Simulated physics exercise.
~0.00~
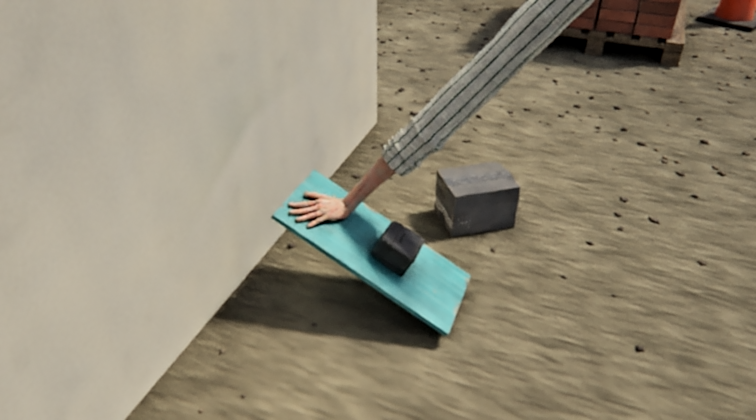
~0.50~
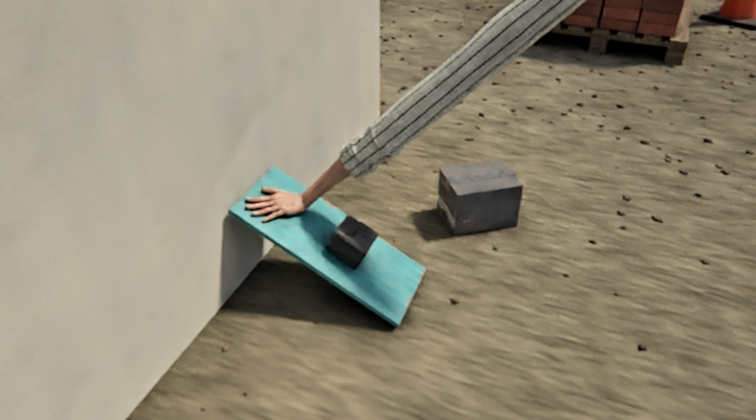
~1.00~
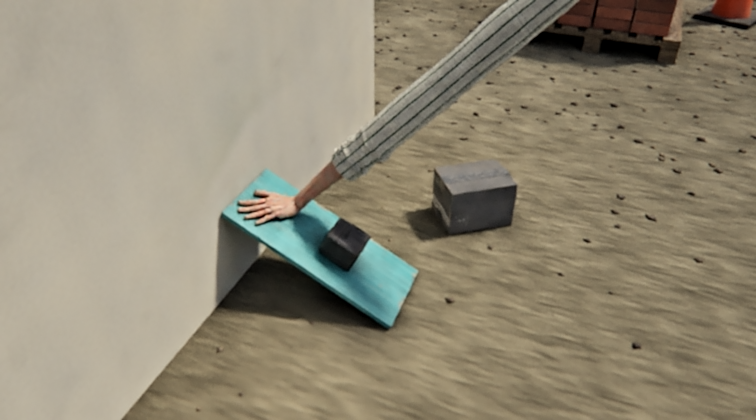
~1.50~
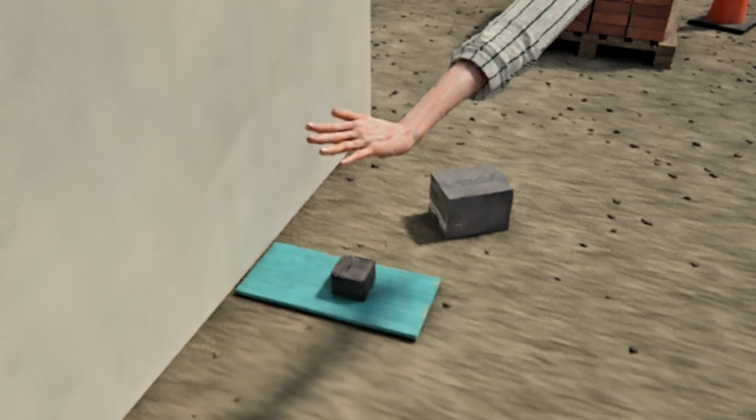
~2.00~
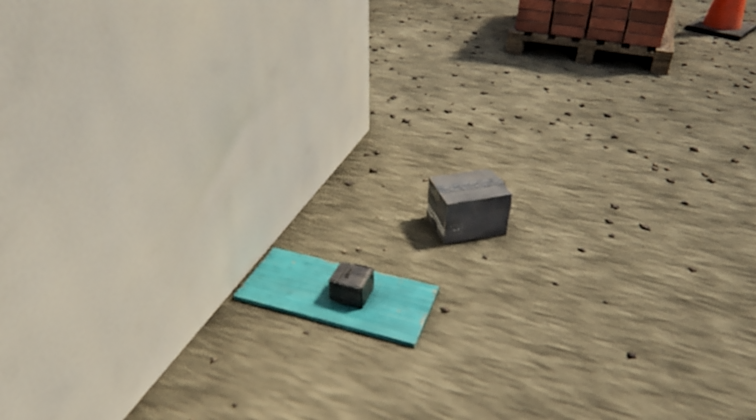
A turquoise board with a small dark block on it was moved left by a hand until it leaned against a bare wall, then slid down flat once the hand let go, the block still on top and a grey box unmoved nearby.
